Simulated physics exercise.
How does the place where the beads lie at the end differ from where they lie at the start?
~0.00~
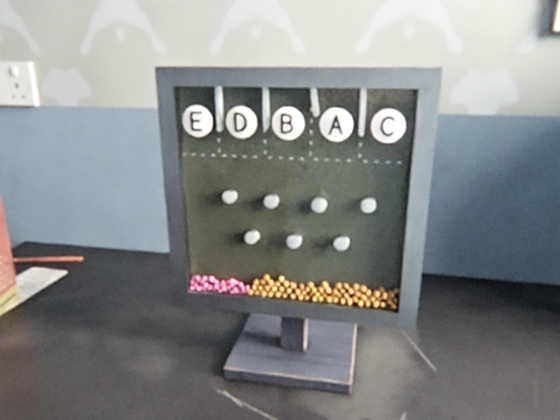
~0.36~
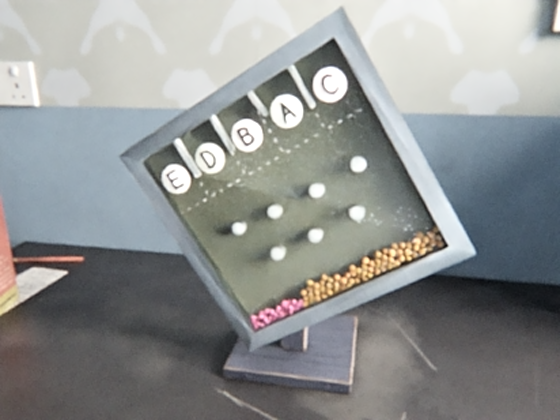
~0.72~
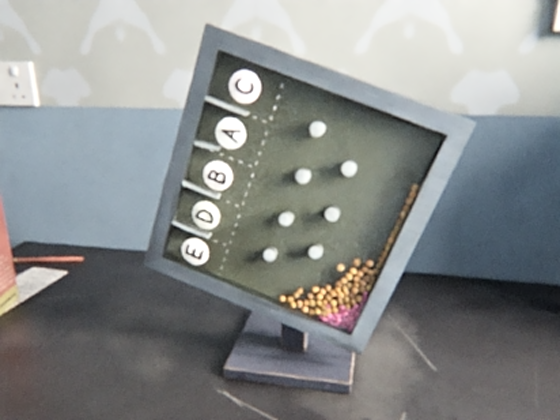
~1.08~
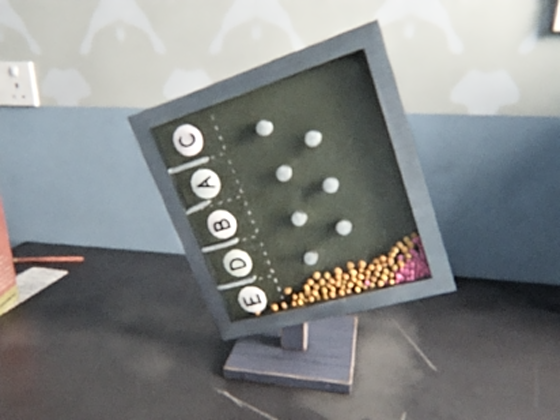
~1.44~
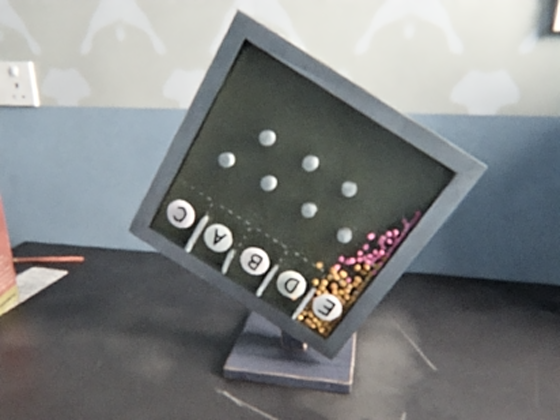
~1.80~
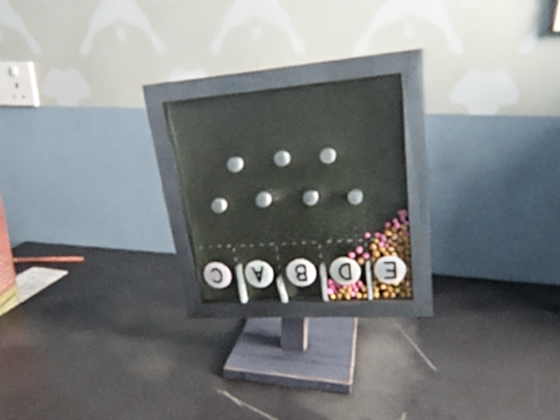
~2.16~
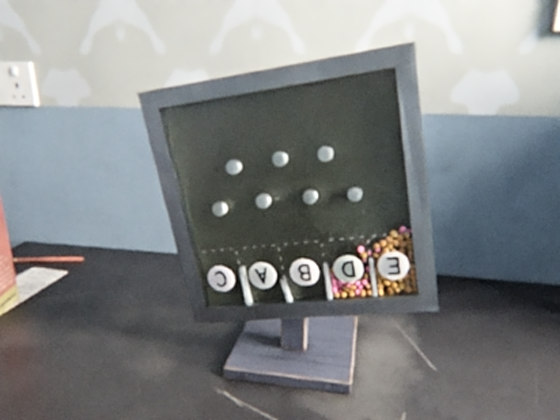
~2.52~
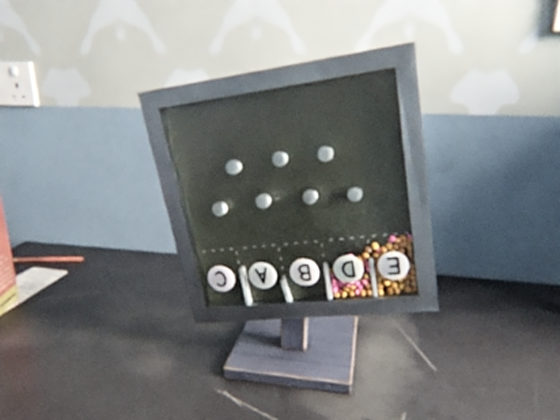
At the start the beads lie in a thin band along the bottom of the box, opposite the pockets. At the end they are gathered at the lower right, in pockets D and E of the upturned box.
